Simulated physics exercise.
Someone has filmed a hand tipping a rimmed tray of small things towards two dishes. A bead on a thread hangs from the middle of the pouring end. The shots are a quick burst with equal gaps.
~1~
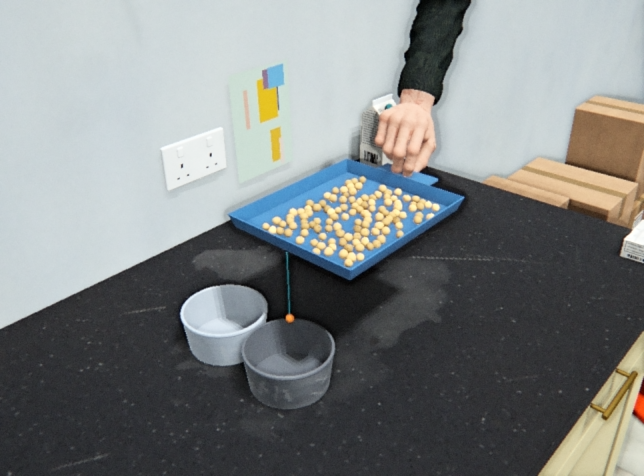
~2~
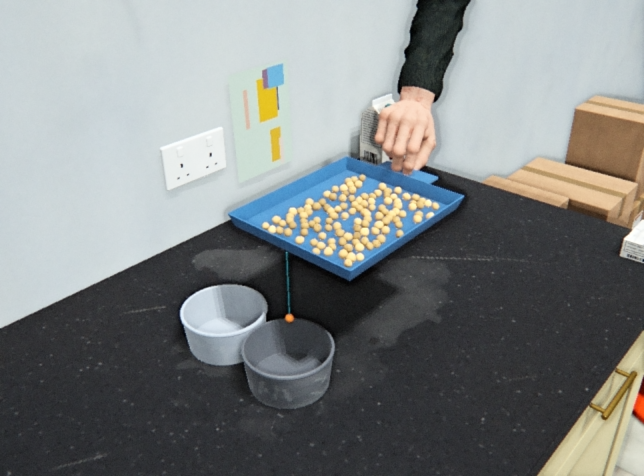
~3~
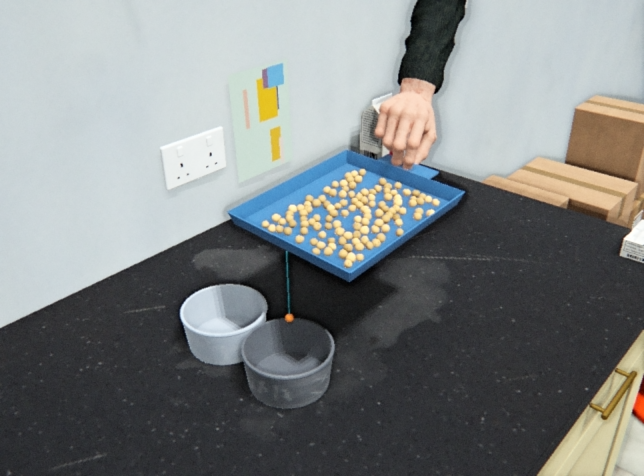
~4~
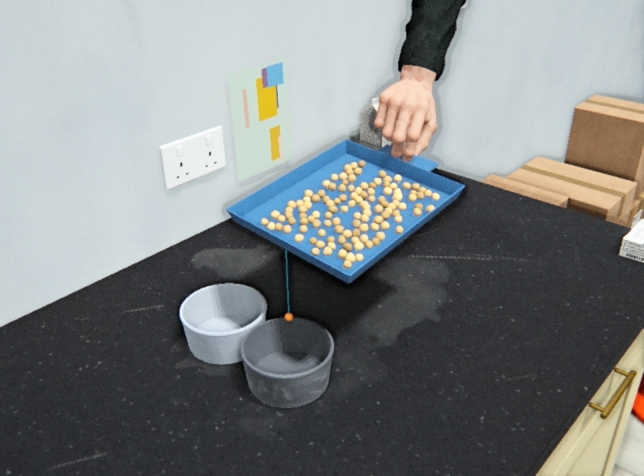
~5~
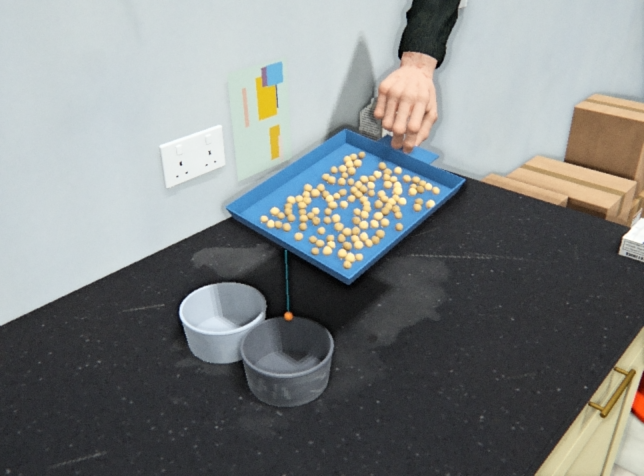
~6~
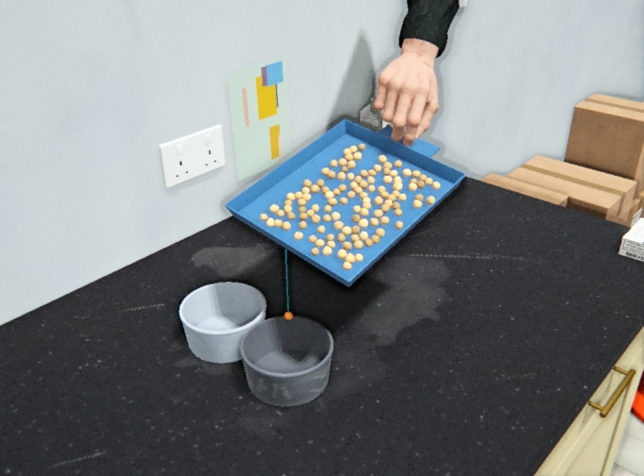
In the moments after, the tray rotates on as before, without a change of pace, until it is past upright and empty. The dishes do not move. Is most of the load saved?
The two hold under half of the load.
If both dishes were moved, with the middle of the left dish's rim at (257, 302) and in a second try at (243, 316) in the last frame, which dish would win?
One: Right. Two: The dish on the right.
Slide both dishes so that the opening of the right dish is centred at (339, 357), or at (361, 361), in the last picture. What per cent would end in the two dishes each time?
Roughly 90 per cent, and 90 per cent.
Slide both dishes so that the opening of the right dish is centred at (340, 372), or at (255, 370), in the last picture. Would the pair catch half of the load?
In turn: More than half; under half.
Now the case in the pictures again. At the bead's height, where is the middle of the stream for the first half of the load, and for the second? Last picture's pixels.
Around (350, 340) and then (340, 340).
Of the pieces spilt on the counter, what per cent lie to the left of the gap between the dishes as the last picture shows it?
Roughly 0 in a hundred.
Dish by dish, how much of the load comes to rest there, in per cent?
For the left dish some 0 %, for the right dish some 20 %.
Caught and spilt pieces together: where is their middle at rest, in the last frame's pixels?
Roughly at (341, 393).
Shortly afterwards, tray tipped steeply; all but a few on the tray; only a few in the air.
Next, tray tipped right over; all but a few on the tray; only a few outside both.
Some moments later, tray tipped past a quarter turn; near a quarter in the right dish; the bulk outside both.
In the end, tray tipped past a quarter turn; near a quarter in the right dish; none at all in the left dish; the bulk outside both.
